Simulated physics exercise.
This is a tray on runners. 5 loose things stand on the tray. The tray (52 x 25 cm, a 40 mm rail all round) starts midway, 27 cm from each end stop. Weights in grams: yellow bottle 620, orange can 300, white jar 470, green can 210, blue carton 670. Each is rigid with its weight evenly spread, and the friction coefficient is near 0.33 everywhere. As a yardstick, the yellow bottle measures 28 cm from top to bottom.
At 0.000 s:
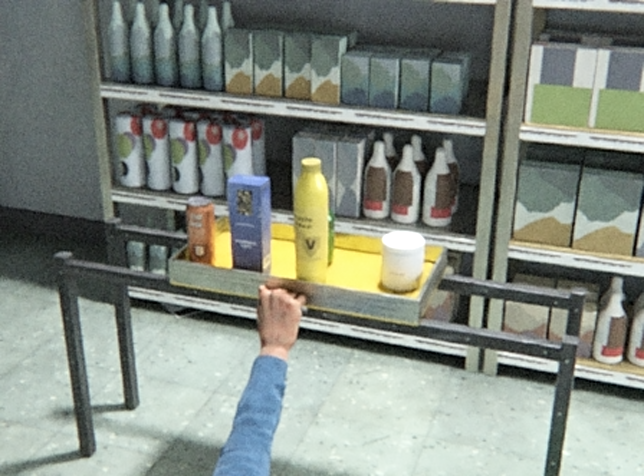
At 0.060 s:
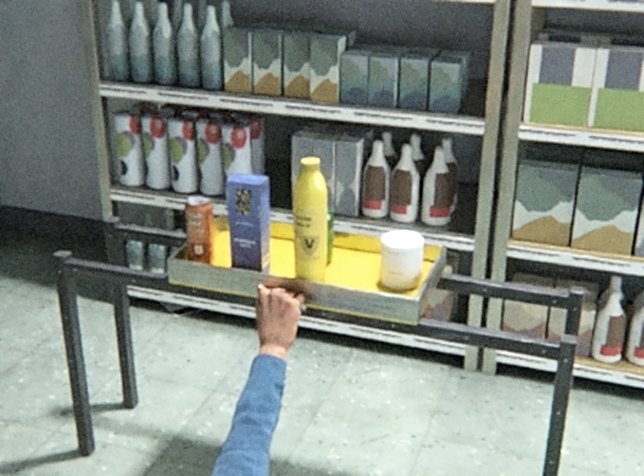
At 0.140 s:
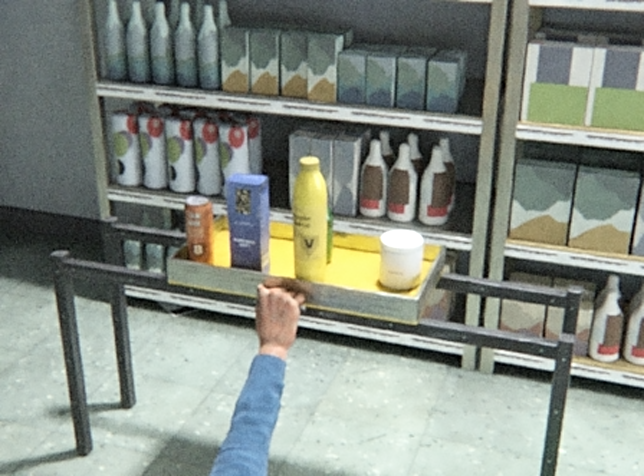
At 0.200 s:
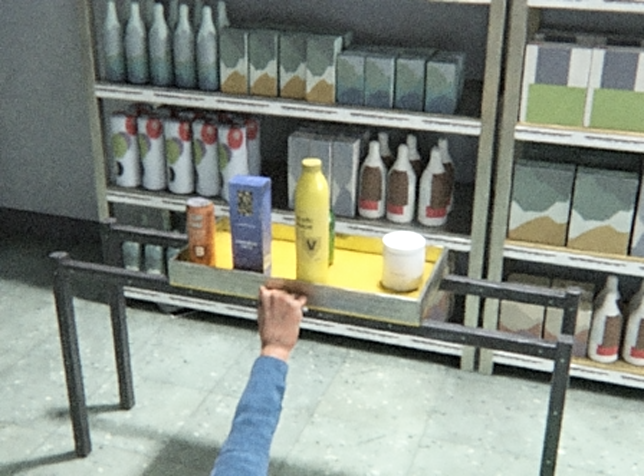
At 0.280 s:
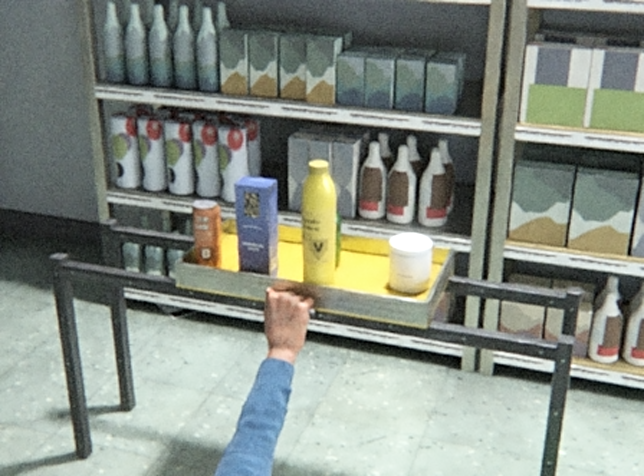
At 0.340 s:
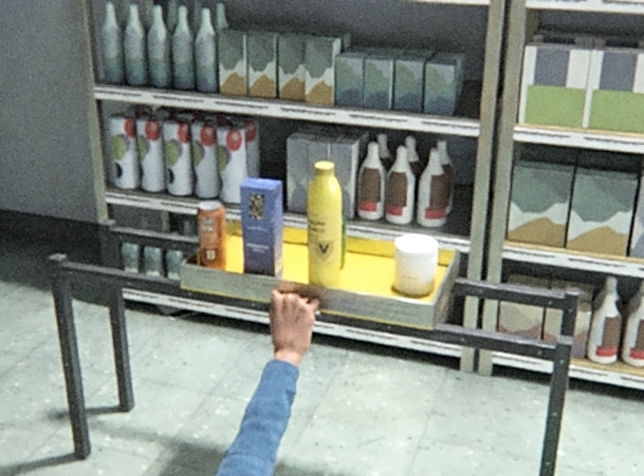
In a shop aisle, a hand held the front edge of a yellow tray of bottles, cans and other goods, keeping it still at first, then slid it slightly to the right along its rails.
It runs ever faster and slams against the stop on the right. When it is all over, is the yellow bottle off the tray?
The yellow bottle remains aboard.
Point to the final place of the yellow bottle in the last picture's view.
At about (540, 298).
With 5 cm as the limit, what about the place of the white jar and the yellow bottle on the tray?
The white jar keeps its place; the yellow bottle gets shifted.
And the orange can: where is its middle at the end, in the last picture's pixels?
Near (343, 257).
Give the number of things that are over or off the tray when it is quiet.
1 of them.
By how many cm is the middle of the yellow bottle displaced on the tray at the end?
Some 21 cm.
After 0.84 s, tray moved 27 cm right.
After 0.94 s, tray moved 27 cm right; yellow bottle 7° off upright near (466, 250); orange can moved 5 cm; green can moved 5 cm.
After 1.04 s, tray moved 27 cm right; yellow bottle 19° off upright near (481, 252); blue carton moved 6 cm; green can moved 6 cm.
After 1.24 s, tray moved 27 cm right; yellow bottle 56° off upright near (524, 276); green can moved 6 cm; orange can moved 6 cm.
In the end (1.7 s), toppled on the tray, yellow bottle; not toppled but over 5 cm from the start, orange can, green can and blue carton; the last one under 5 cm from the start. In the last view, yellow bottle near (540, 298).
